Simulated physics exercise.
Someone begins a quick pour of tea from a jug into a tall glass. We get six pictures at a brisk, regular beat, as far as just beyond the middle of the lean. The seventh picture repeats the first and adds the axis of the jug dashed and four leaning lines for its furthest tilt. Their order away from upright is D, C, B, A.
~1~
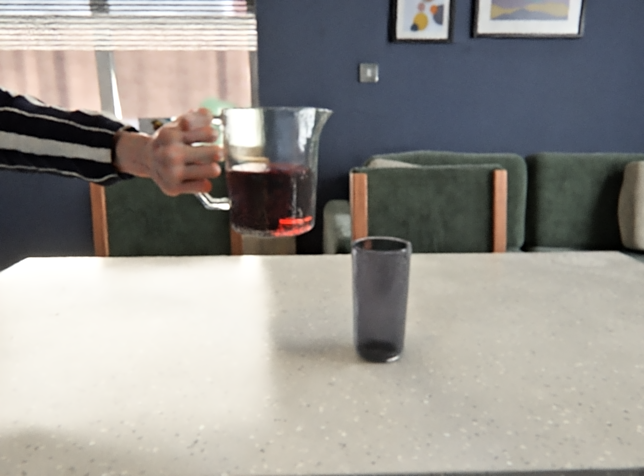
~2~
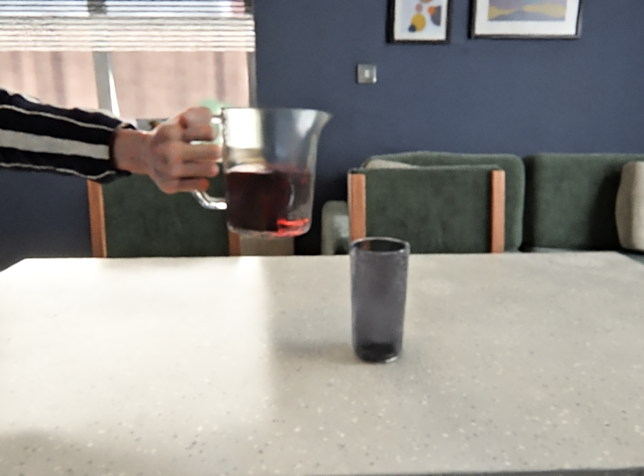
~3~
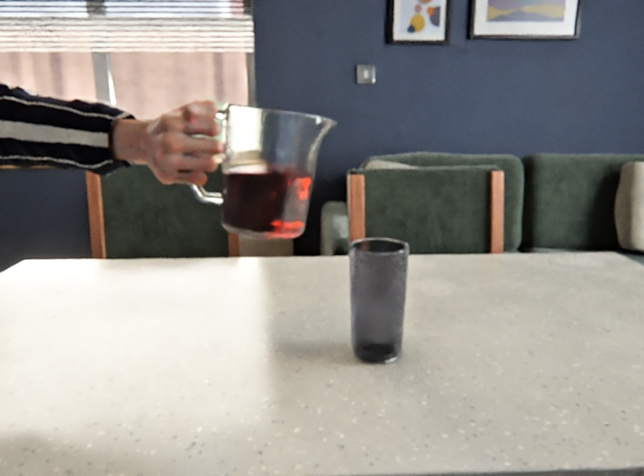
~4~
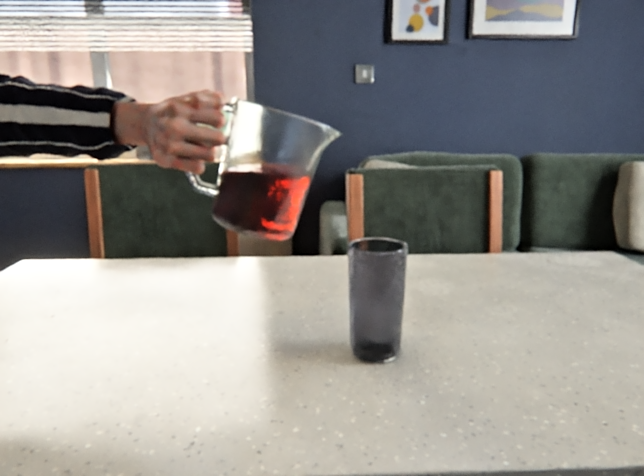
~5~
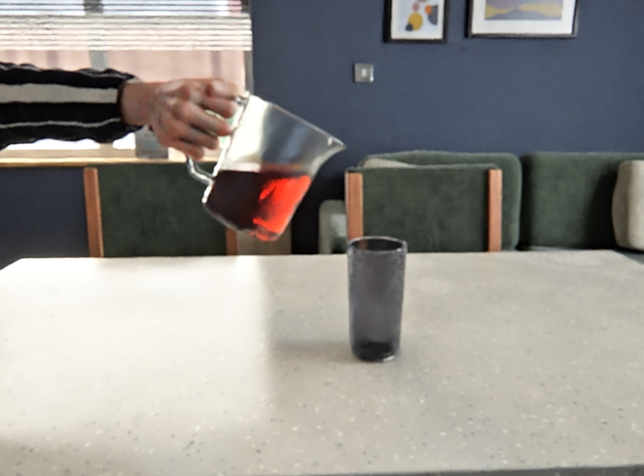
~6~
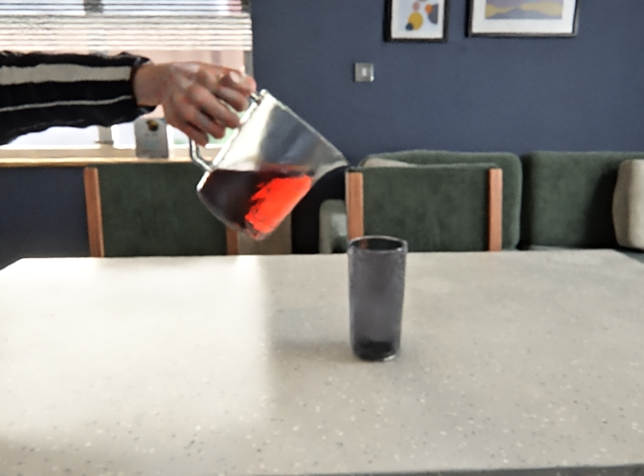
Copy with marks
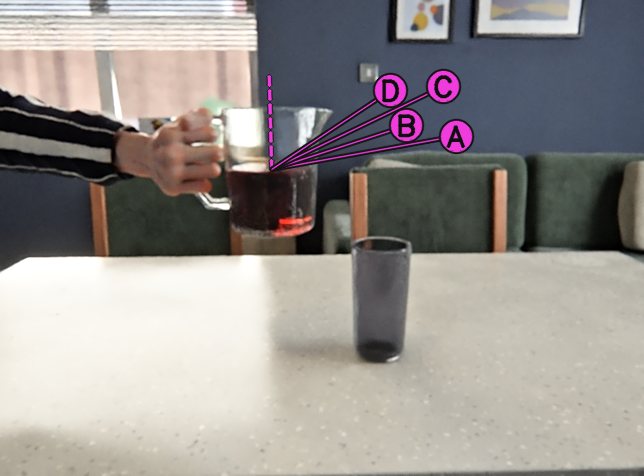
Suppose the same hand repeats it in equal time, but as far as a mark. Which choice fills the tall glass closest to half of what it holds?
Go for B.
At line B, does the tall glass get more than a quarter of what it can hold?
Yes, clearly.
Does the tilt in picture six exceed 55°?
No.
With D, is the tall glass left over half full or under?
Under half.
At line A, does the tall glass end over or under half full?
Over.
On the marked copy, A at (439, 139); B at (389, 131); C at (427, 94); D at (376, 99).
With A, the tall glass ends with about 73 % of what it can hold.
With B, the tall glass ends with about 52 % of what it can hold.
With C, the tall glass ends with about 30 % of what it can hold.
With D, the tall glass ends with about 12 % of what it can hold.
